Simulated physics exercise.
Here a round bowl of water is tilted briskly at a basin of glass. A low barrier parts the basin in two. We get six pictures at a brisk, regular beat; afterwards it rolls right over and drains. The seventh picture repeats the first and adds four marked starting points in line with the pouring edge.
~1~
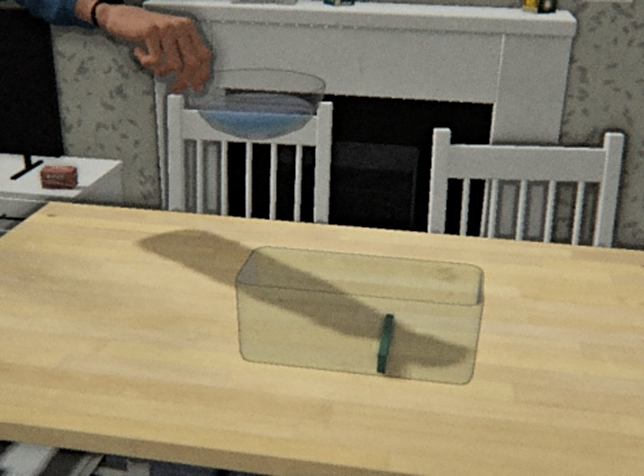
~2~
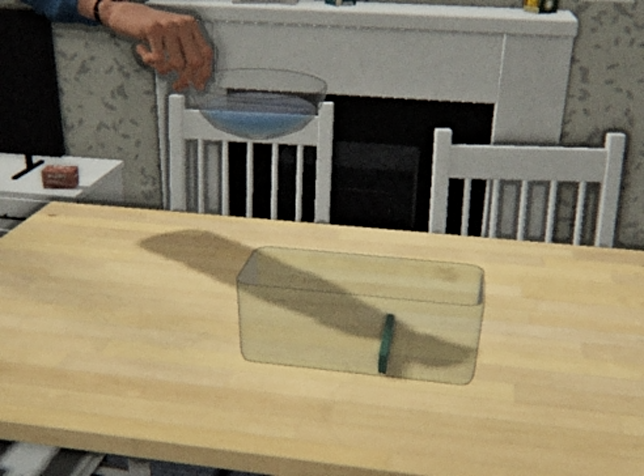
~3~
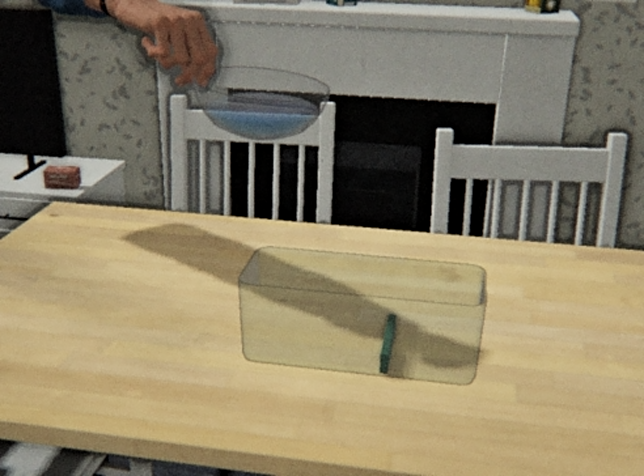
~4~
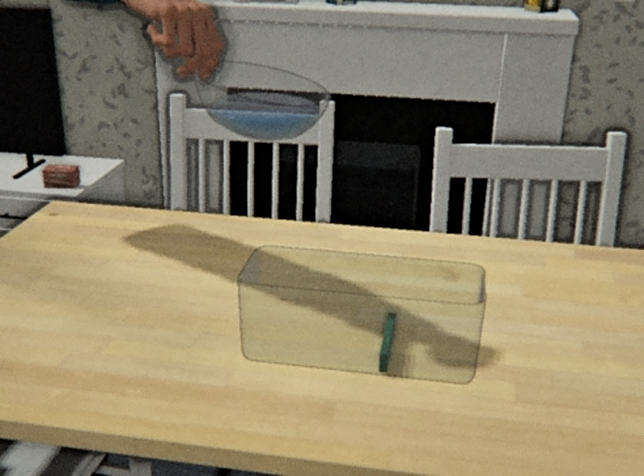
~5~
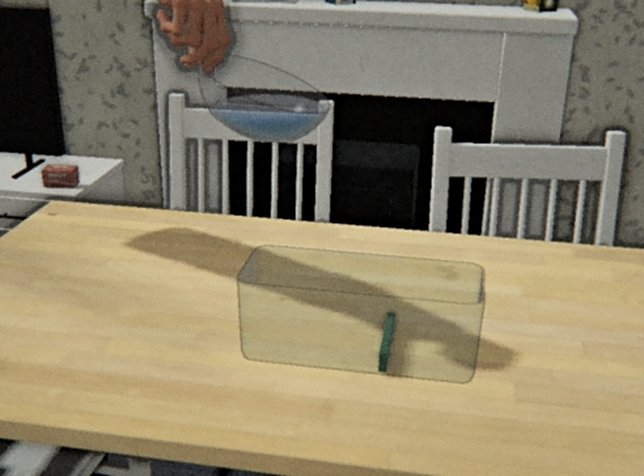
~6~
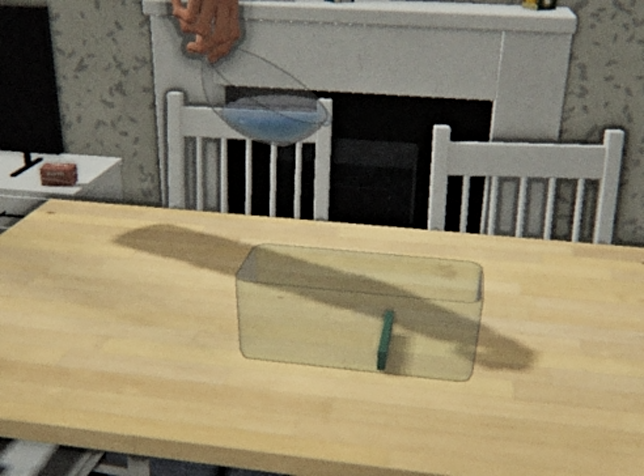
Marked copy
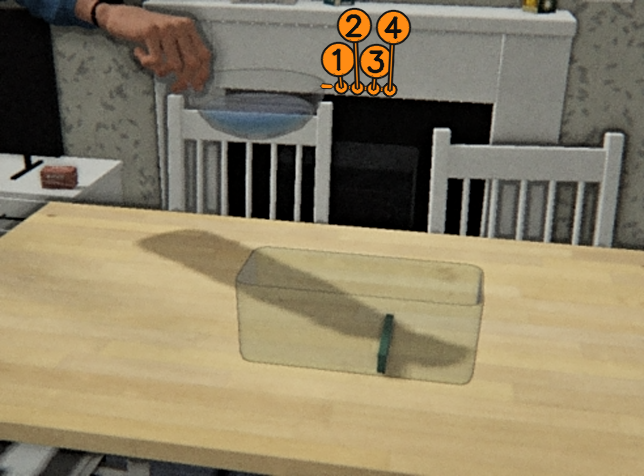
A hand with a dark wristband, in a blue sleeve, is at the upper left beside a clear round bowl of bluish water, seen from slightly above a pale wooden table. On the table sits a clear rectangular glass basin with a low dark green barrier inside, before white chairs and a fireplace. The bowl starts level, then tilts rightward increasingly as the hand rises slightly and shadows shift.
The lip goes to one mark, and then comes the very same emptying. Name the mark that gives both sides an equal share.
1.
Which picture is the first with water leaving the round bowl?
Picture 6.
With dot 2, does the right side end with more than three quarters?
No.
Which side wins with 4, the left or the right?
The right one.
On the marked copy, 1 at (341, 87); 2 at (357, 88); 3 at (373, 88); 4 at (389, 89).
If 1 is chosen, about 55 % ends left of the wall and 44 % right of it.
If 2 is chosen, about 34 % ends left of the wall and 64 % right of it.
If 3 is chosen, about 24 % ends left of the wall and 75 % right of it.
If 4 is chosen, about 14 % ends left of the wall and 85 % right of it.
